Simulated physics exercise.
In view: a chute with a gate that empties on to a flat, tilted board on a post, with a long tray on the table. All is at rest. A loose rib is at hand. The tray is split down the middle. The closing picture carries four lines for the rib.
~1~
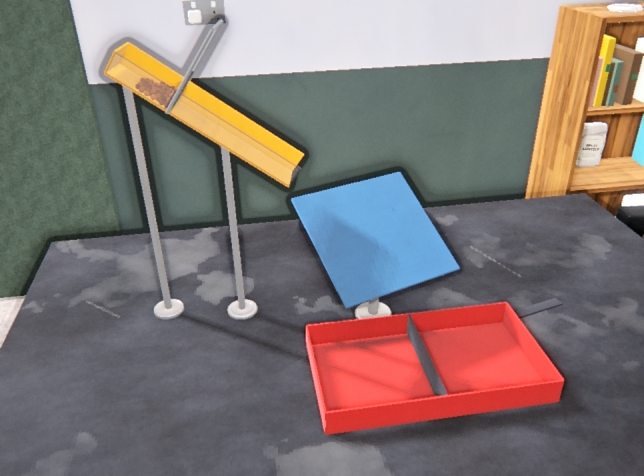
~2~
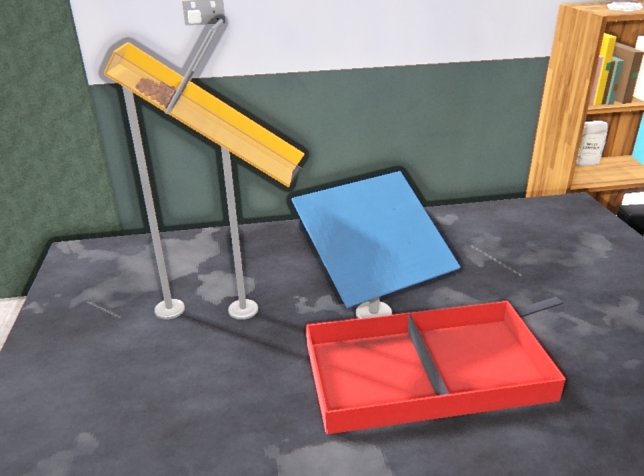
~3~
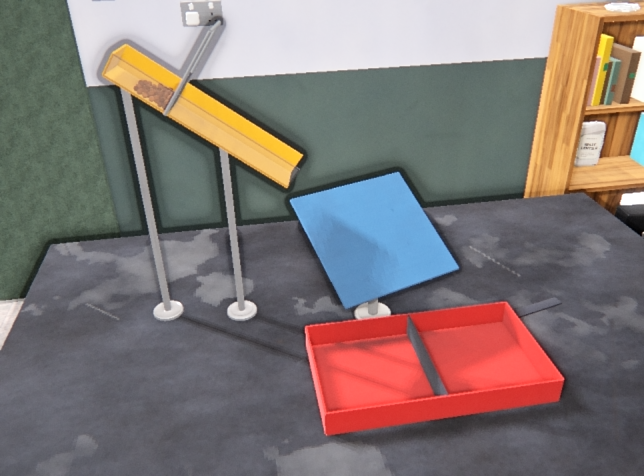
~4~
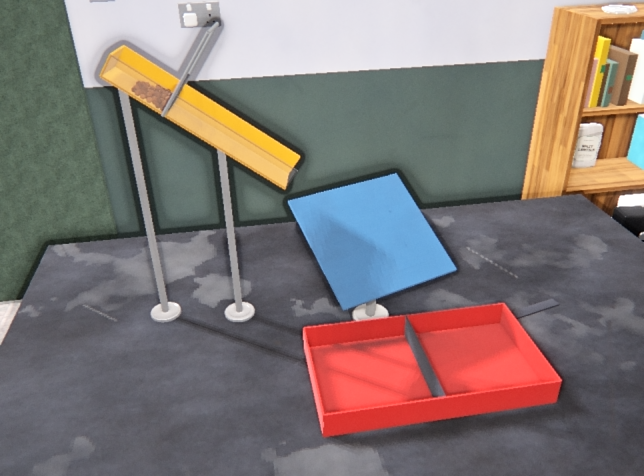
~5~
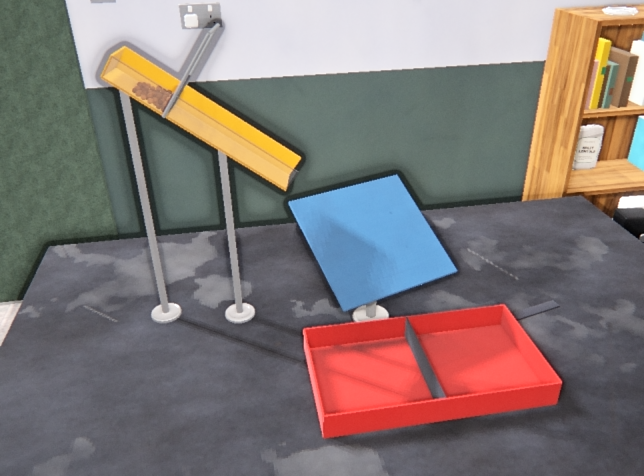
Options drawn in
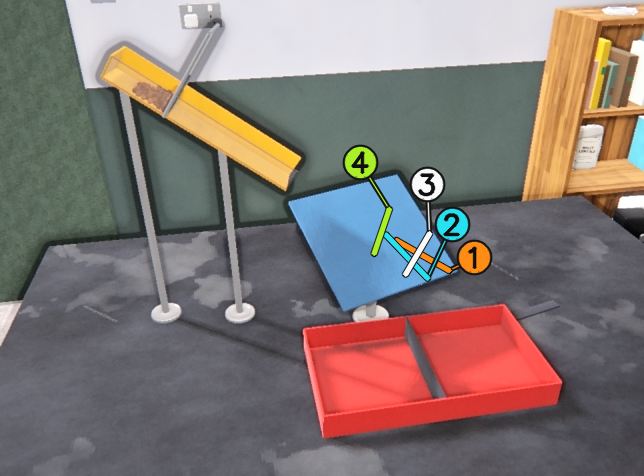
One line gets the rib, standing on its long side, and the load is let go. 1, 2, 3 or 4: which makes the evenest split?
Line 3 does it best.
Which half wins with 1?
The right half.
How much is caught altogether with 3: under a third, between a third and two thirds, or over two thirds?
It is over two thirds.
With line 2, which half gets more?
The right half.
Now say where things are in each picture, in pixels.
In the first frame, load behind the gate at (162, 91), cereal balls; lip of the chute at (290, 179), sloping gently.
In the second frame, middle of the board at (376, 233), tilted fairly steeply; middle of its low edge at (407, 286); of its high edge at (349, 184).
In the third frame, front corners of the tray at (326, 413) and (564, 379); front end of its middle wall at (448, 396); gate still shut at (185, 82).
In the fourth frame, middle of the load at (158, 94); lip at (287, 181).
In the fifth frame, middle of the load at (158, 95); lip at (287, 182).
On the marked copy, line 1 from (396, 240) to (449, 270); line 2 from (386, 234) to (427, 278); line 3 from (429, 233) to (405, 274); line 4 from (389, 209) to (374, 253).
For line 1, of what is caught, a stray few in the left half, nearly all in the right.
For line 2, of what is caught, a stray few in the left half, nearly all in the right.
For line 3, of what is caught, about two thirds in the left half, about a third in the right.
For line 4, of what is caught, most in the left half, a small part in the right.
